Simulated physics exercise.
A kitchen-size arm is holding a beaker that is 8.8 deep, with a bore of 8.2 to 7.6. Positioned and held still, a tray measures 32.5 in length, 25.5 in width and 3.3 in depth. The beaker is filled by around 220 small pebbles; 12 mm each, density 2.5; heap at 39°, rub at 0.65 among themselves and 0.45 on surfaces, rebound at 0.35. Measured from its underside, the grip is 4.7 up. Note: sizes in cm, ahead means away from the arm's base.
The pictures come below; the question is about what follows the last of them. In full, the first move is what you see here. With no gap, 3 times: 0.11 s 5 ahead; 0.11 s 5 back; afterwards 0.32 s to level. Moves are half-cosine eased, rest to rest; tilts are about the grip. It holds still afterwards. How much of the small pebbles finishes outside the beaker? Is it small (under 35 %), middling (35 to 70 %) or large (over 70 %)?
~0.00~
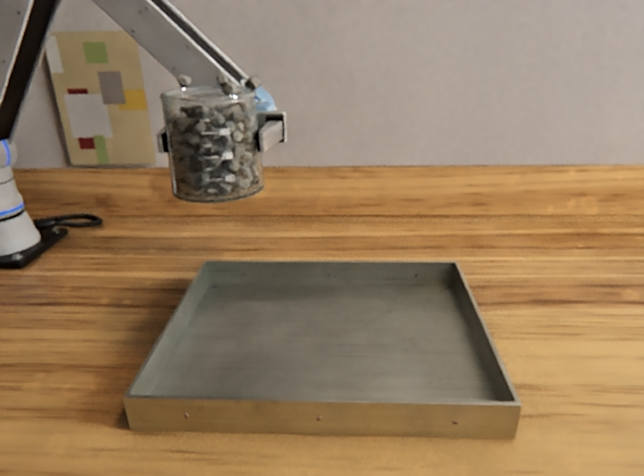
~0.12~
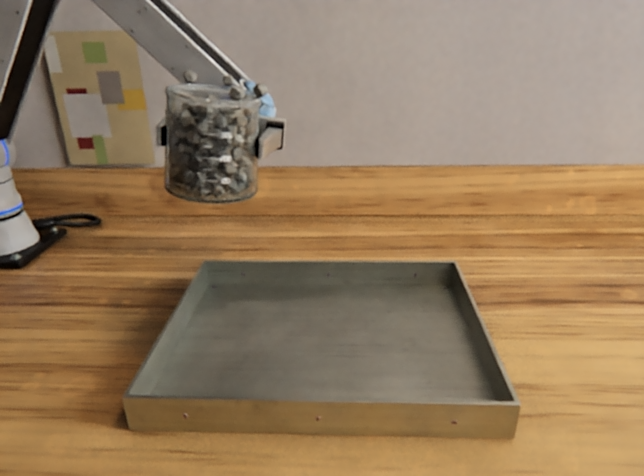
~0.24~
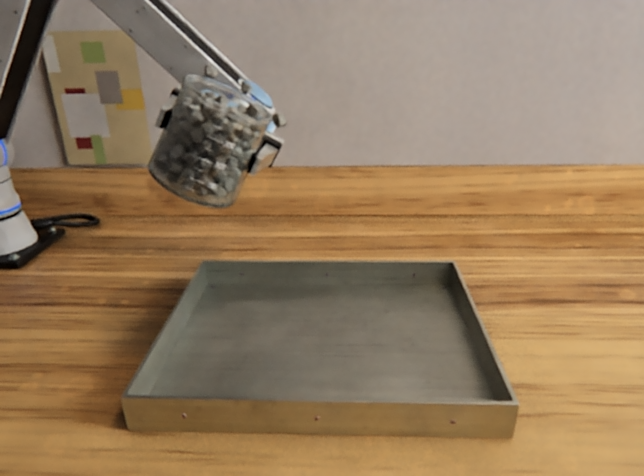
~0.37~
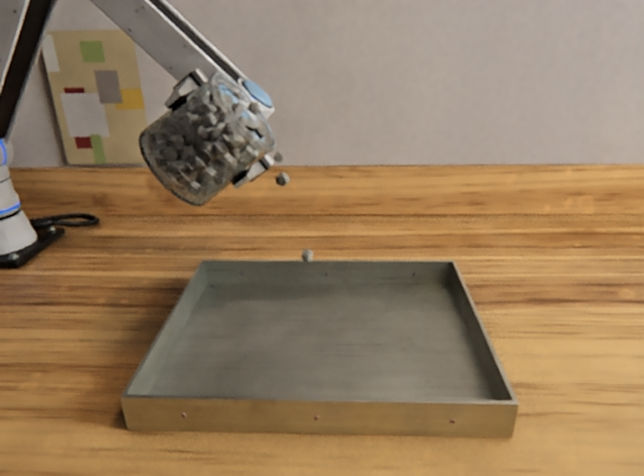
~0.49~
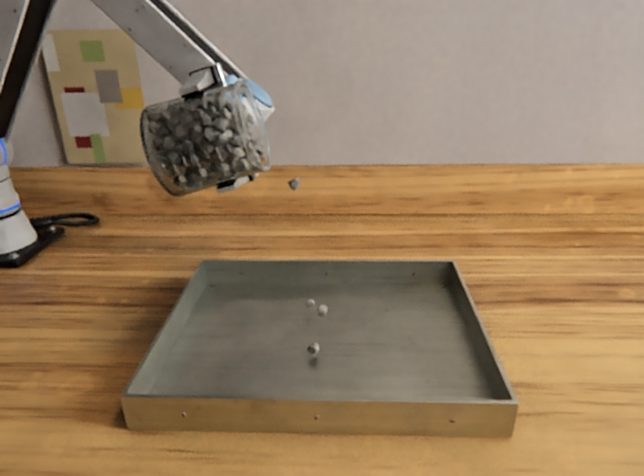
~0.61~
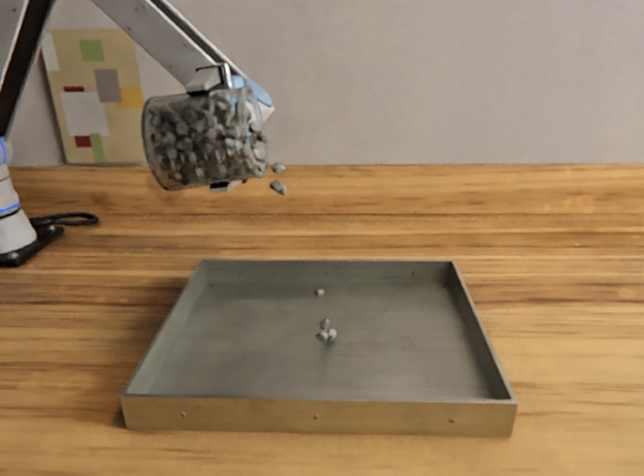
Large.
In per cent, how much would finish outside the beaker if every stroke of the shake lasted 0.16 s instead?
I'd expect some 55 per cent.
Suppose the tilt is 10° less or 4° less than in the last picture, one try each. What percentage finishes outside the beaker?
60 and 75 %.
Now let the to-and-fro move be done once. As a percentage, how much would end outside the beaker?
Result: Approximately 55 per cent.
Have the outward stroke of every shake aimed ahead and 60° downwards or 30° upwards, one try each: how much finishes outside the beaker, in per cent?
It comes to around 30 per cent on the first try and around 95 per cent on the second.
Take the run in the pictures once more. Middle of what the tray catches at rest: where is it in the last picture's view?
Around pixel (380, 336).
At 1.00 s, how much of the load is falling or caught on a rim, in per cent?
Roughly 6 per cent.
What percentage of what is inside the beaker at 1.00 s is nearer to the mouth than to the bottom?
Share in the mouth half: About 85 %.
After 1.00 s, tilted 83° forward, highest piece 23 above the table; 105 in the tray, 100 in the beaker, 13 in flight or on a rim.
After 1.39 s, tilted 56° forward, highest piece 22 above the table; 178 in the tray, 32 in the beaker, 8 in flight or on a rim.
After 1.79 s, level, highest piece 22 above the table; 186 in the tray, 32 in the beaker.
After 2.84 s, level, highest piece 21 above the table; 186 in the tray, 32 in the beaker.
In the end, 186 in the tray, 32 in the beaker. That is 85 % outside the beaker.
